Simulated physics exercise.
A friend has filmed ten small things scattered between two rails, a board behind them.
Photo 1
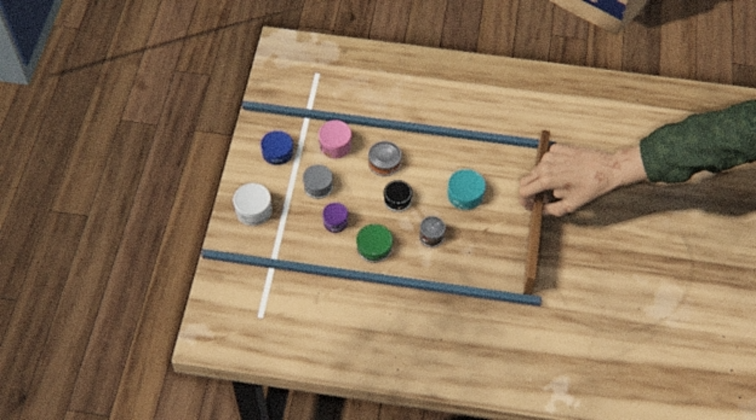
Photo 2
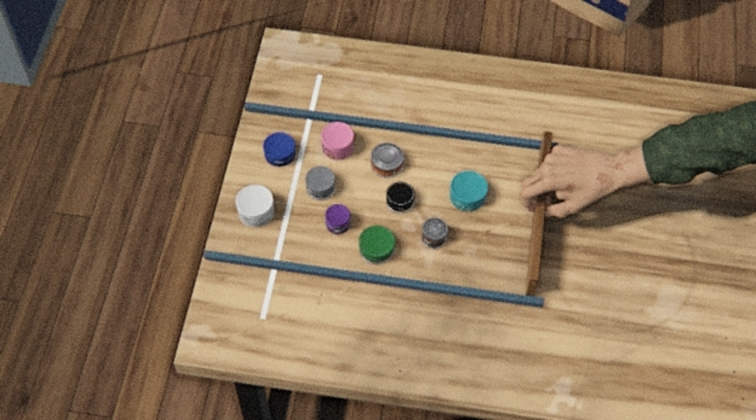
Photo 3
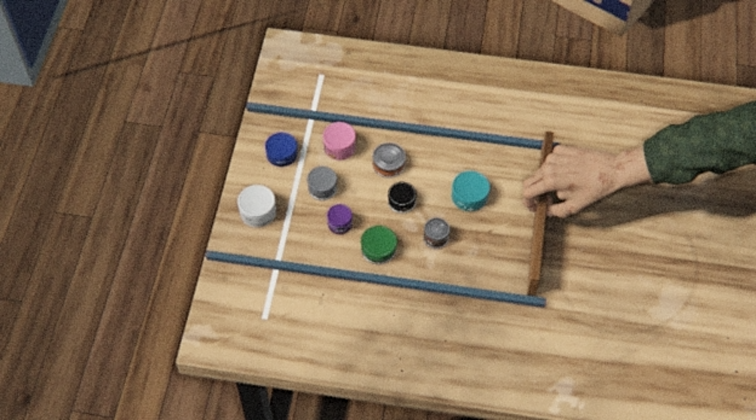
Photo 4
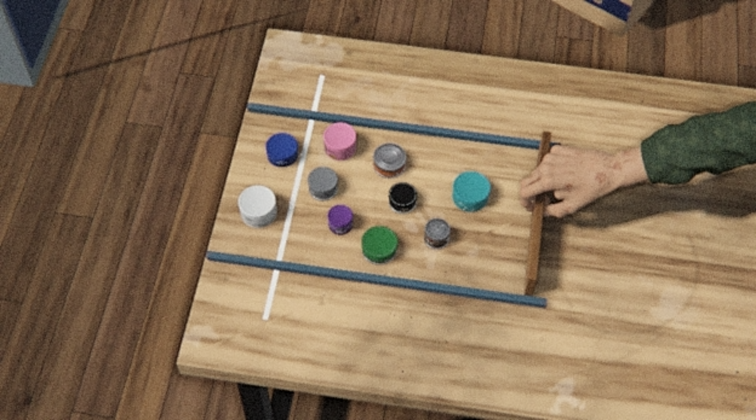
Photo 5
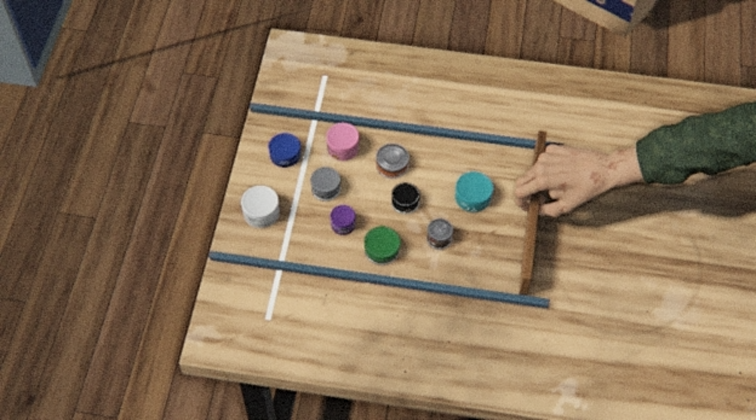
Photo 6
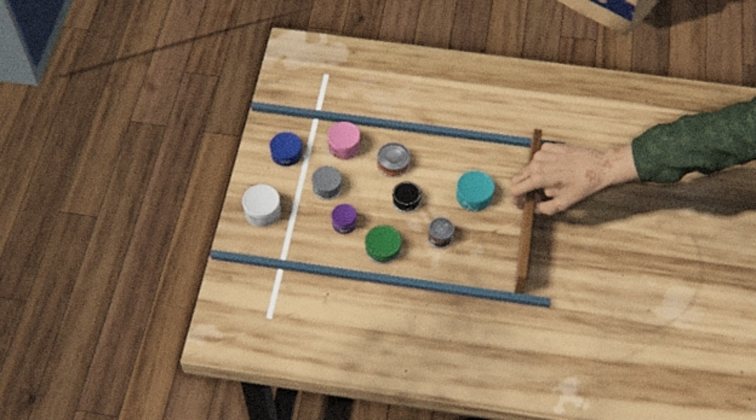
To begin with, ten small pots and tins sit scattered between two blue rails on a wooden table, a hand holding a brown board upright at their right. The hand then slides the board slightly left, still short of the pots, which stay put around the white line.
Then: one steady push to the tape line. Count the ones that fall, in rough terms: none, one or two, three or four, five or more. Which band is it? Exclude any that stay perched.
Zero lost.
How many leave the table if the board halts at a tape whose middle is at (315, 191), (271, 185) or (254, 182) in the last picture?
Respectively 0, 3 and 5.
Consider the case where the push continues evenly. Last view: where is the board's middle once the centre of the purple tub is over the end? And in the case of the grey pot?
First one: Around (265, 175). Other one: Around (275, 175).
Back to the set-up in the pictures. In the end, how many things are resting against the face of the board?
So the total is 5.
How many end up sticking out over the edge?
Tally: 1.
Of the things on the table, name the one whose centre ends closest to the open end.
Result: White tub.
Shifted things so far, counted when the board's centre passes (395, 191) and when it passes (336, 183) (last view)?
At first I count 5, and then 9.
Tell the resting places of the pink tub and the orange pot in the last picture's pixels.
You'll see the pink tub at (267, 120), with the orange pot at (296, 134).
Early on, none off yet; white tub at rest near (262, 206); blue tub at rest near (286, 149); grey pot at rest near (327, 183).
A while later, none off yet; white tub at rest near (262, 206); blue tub moving near (280, 151); grey pot travelled about its own width near (296, 180).
Finally, the number that fall off is zero.
